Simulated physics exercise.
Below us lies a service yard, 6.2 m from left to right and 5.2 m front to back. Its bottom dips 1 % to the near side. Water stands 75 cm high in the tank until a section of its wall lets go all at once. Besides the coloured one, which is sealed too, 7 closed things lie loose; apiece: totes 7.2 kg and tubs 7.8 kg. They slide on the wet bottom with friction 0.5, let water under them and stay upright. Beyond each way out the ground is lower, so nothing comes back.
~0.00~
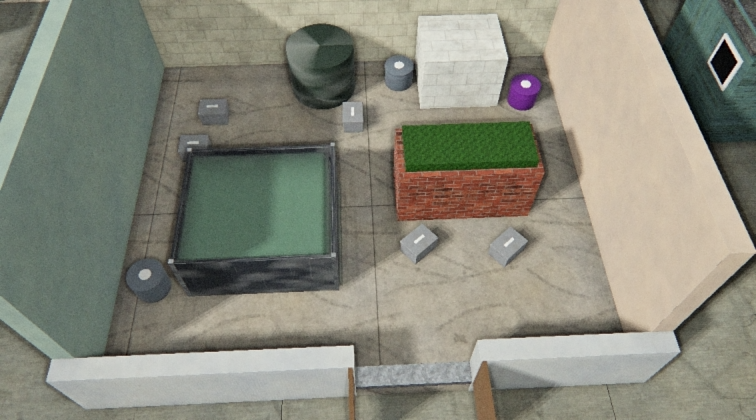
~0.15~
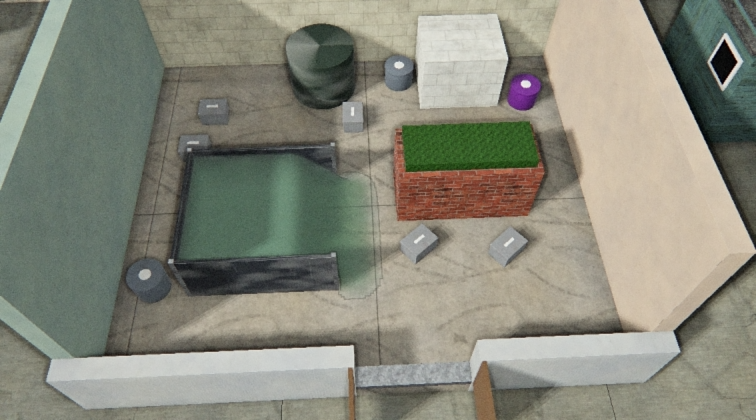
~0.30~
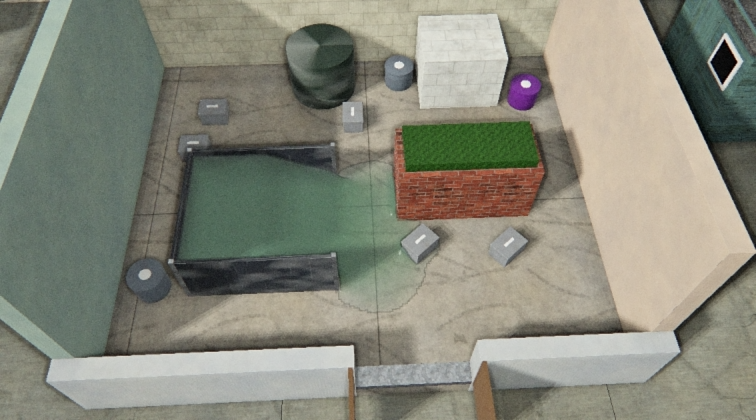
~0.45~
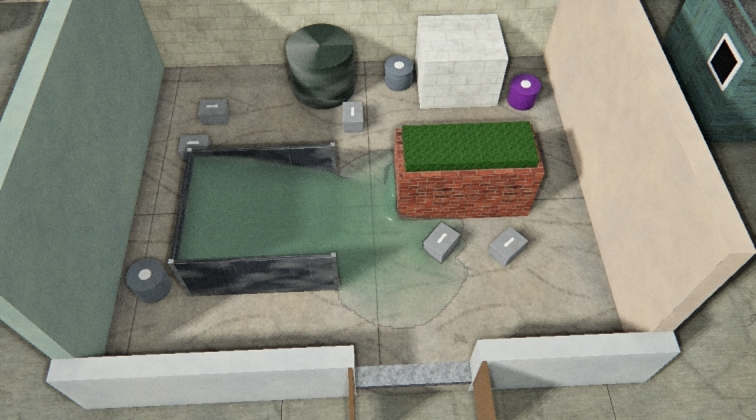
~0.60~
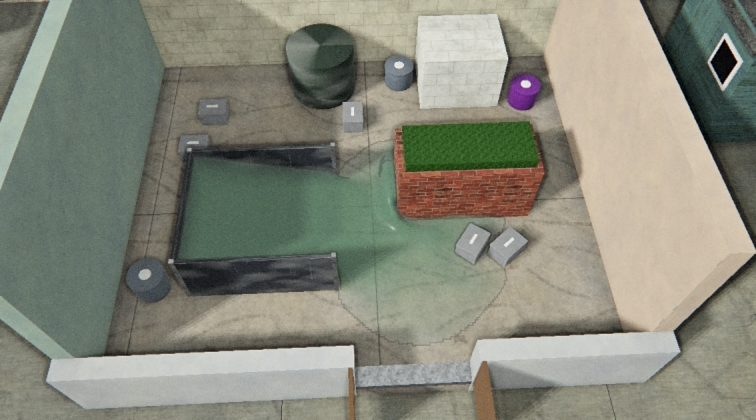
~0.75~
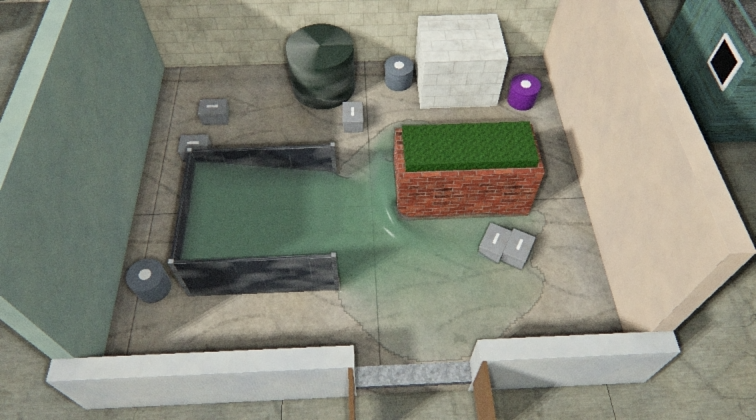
Greenish water poured out of the open right side of a dark-walled tank, spreading around the brick planter, and it pushed one grey box rightward into another, nudging that one along too.
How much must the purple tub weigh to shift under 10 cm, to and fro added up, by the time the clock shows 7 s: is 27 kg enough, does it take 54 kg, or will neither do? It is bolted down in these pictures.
I expect that only the larger load is enough.
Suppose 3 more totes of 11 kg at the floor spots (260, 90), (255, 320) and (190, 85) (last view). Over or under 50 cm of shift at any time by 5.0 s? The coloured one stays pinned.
In that order: Under, short of it, under.
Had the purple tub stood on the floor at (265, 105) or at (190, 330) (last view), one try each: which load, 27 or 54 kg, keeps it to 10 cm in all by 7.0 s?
In that order: The smaller is enough; either load holds.
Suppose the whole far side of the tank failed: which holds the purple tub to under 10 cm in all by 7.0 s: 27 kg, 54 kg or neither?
Then the smaller load will do.
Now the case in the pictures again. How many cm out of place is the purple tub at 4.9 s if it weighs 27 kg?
About 30 cm.
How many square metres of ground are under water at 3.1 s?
Some 22 m2.
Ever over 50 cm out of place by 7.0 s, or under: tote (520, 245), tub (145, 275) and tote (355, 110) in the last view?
In turn: Over, less, over.
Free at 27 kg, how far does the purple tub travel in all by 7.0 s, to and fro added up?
Some 100 cm in all.
After 1.4 s the purple tub would be 0 cm from its start with 27 kg and 0 cm from its start with 54 kg; 0 cm of water round it then.
After 3.1 s the purple tub would be 0 cm from its start with 27 kg and 0 cm from its start with 54 kg; 6 cm of water round it then.
After 4.9 s the purple tub would be 26 cm from its start with 27 kg and 0 cm from its start with 54 kg; 15 cm of water round it then.
After 7.0 s the purple tub would be 28 cm from its start with 27 kg and 0 cm from its start with 54 kg; 11 cm of water round it then.
